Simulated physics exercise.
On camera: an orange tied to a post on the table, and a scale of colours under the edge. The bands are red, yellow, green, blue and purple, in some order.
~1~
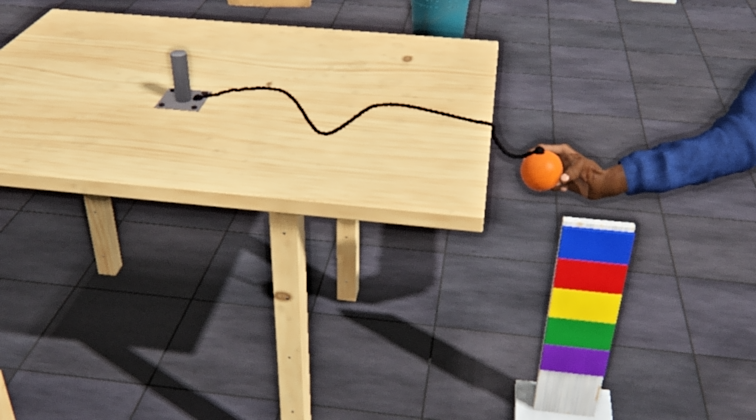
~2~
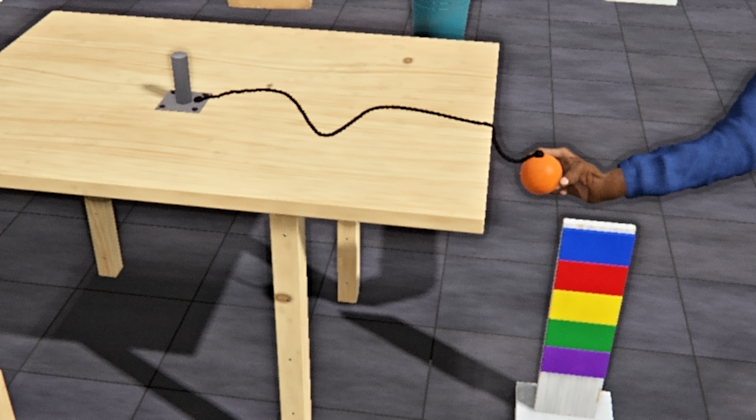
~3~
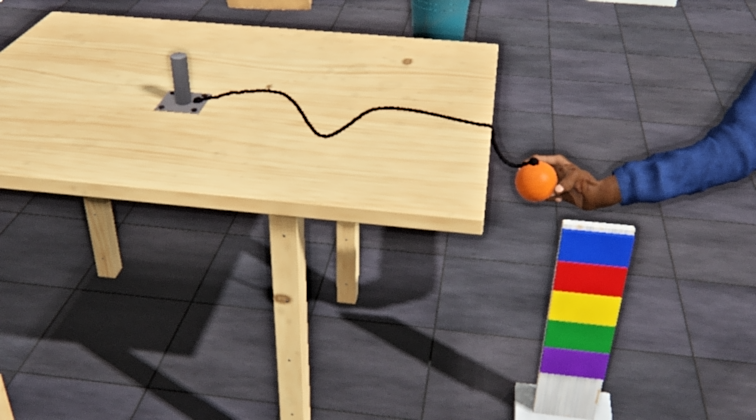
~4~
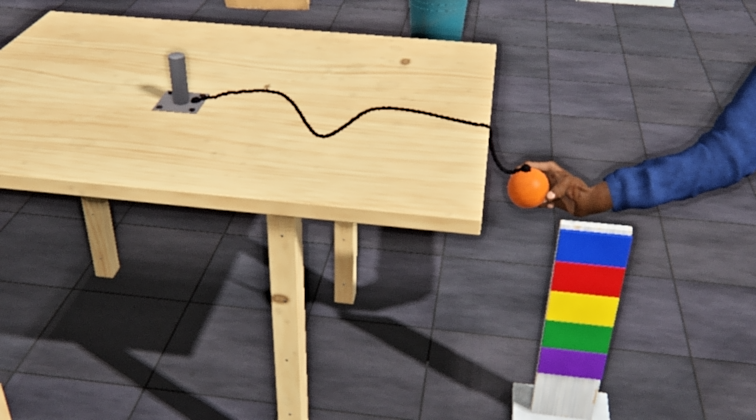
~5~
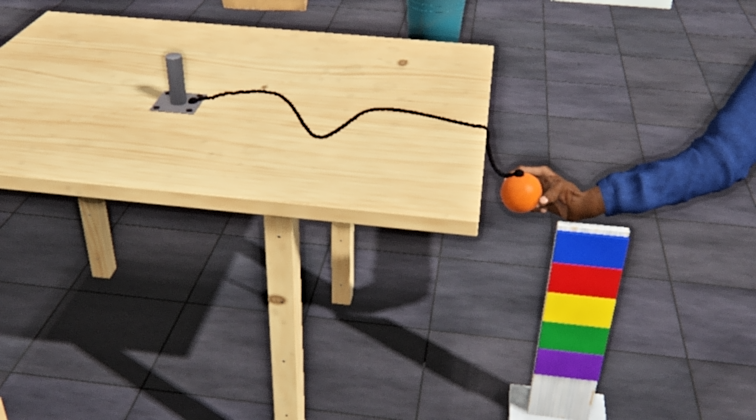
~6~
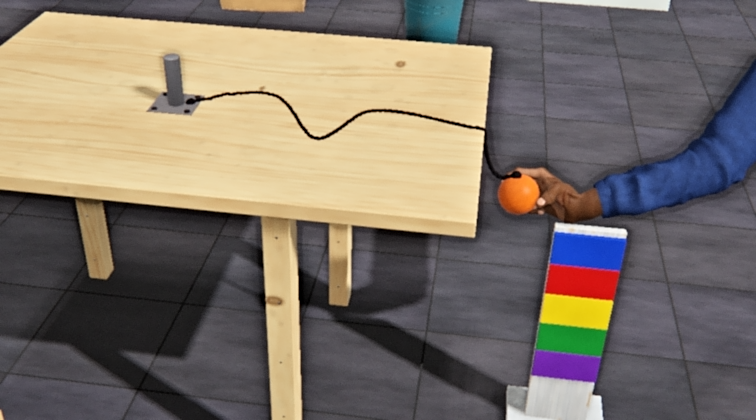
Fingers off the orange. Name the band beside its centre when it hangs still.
At yellow.
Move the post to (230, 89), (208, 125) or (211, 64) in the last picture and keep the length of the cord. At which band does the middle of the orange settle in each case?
It would be green; green; yellow.
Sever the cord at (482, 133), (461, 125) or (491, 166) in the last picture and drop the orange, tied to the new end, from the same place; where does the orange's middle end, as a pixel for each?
Near (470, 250), (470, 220) and (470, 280).
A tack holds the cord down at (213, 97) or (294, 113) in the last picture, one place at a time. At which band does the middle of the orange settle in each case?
One after the other, yellow; red.
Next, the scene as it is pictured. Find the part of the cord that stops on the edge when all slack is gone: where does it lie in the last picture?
That spot is around (388, 111).
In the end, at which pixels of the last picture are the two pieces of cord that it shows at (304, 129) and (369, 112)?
They go to (364, 116) and to (468, 124).
Soon after, orange near (447, 293); level with yellow.
Then, orange near (486, 286); level with yellow.
At rest, orange near (473, 287); level with yellow. Its centre hangs level with the yellow band.
